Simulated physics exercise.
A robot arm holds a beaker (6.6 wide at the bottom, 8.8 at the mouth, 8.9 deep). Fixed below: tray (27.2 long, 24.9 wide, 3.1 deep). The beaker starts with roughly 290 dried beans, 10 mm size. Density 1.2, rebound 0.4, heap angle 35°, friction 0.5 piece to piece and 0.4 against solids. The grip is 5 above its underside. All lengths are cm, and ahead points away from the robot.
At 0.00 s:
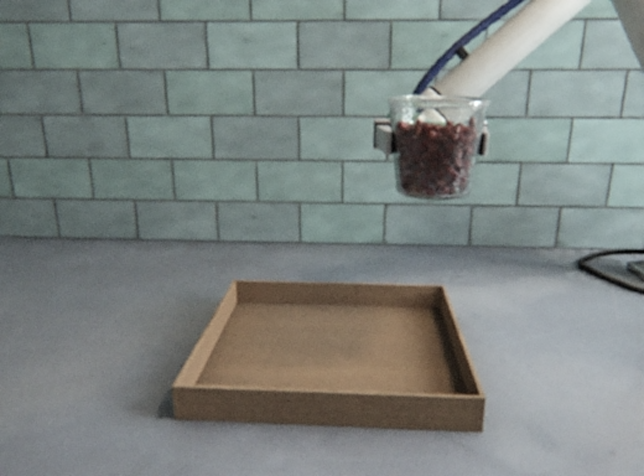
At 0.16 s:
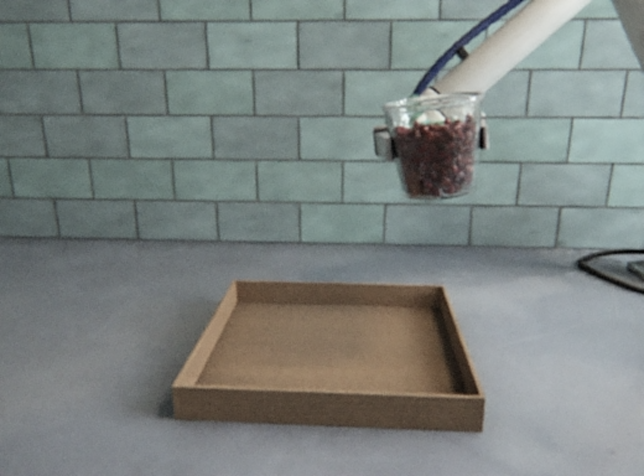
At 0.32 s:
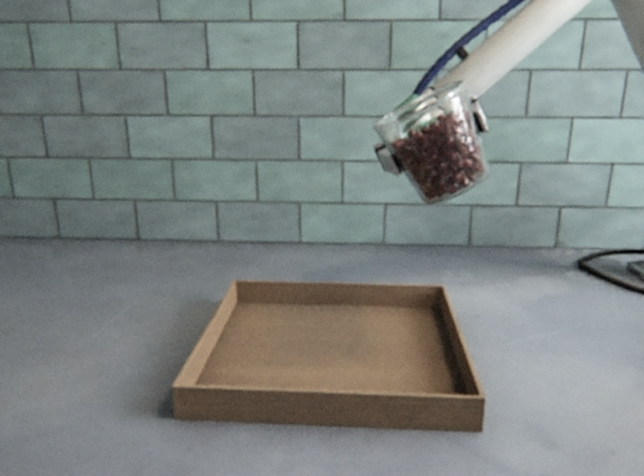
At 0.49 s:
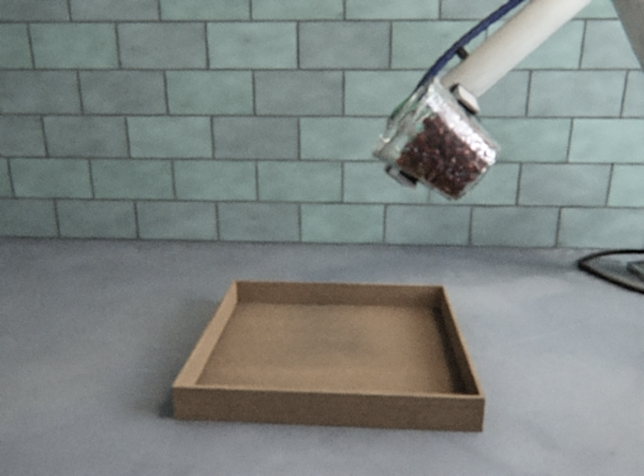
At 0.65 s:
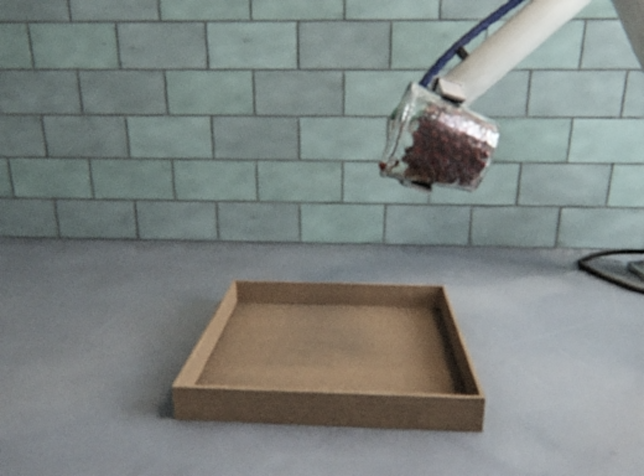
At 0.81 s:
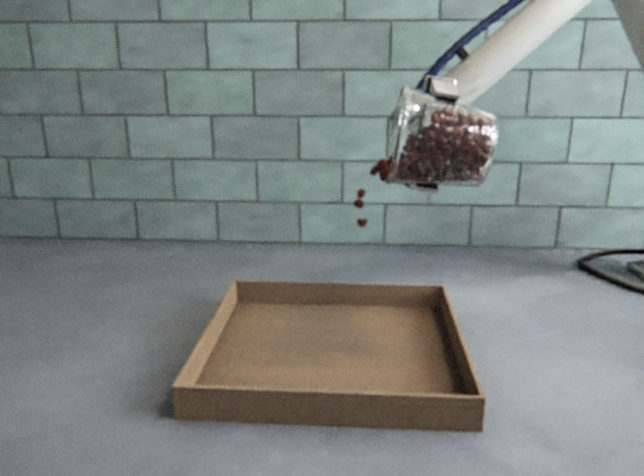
A clear beaker of dark red beans, held by a robot arm above an empty shallow brown tray, starts upright and then tips steadily to the left. The beans shift toward its mouth as it turns nearly onto its side, and a few drop from the rim through the air.
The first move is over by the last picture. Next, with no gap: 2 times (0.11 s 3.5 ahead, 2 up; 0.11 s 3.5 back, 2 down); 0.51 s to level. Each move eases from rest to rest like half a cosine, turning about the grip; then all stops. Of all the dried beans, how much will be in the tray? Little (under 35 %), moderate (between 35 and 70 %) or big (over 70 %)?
In the tray the share is big, over 70 %.
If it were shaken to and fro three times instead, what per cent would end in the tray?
In that case some 95 per cent.
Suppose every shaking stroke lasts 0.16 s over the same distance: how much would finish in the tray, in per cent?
Then about 65 per cent.
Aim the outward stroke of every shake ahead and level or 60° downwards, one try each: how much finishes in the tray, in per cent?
About 80 and 25 per cent.
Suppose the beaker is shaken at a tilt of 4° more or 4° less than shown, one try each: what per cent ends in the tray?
Some 95 and 80 per cent.
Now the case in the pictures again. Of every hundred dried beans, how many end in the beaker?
Some 10 per cent.
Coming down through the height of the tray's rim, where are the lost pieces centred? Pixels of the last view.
Around (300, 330).
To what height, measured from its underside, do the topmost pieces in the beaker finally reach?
Some 3.0 cm.
After 1.19 s, tilted 81° forward, highest piece 24 above the table; 208 in the tray, 67 in the beaker, 12 in flight or on a rim.
After 1.57 s, tilted 25° forward, highest piece 24 above the table; 260 in the tray, 26 in the beaker, 1 on the table or floor.
After 1.96 s, level, highest piece 22 above the table; 260 in the tray, 26 in the beaker, 1 on the table or floor.
After 3.01 s, level, highest piece 22 above the table; 260 in the tray, 26 in the beaker, 1 on the table or floor.
At rest, 260 in the tray, 26 in the beaker, 1 on the table or floor. That is 91 % in the tray.
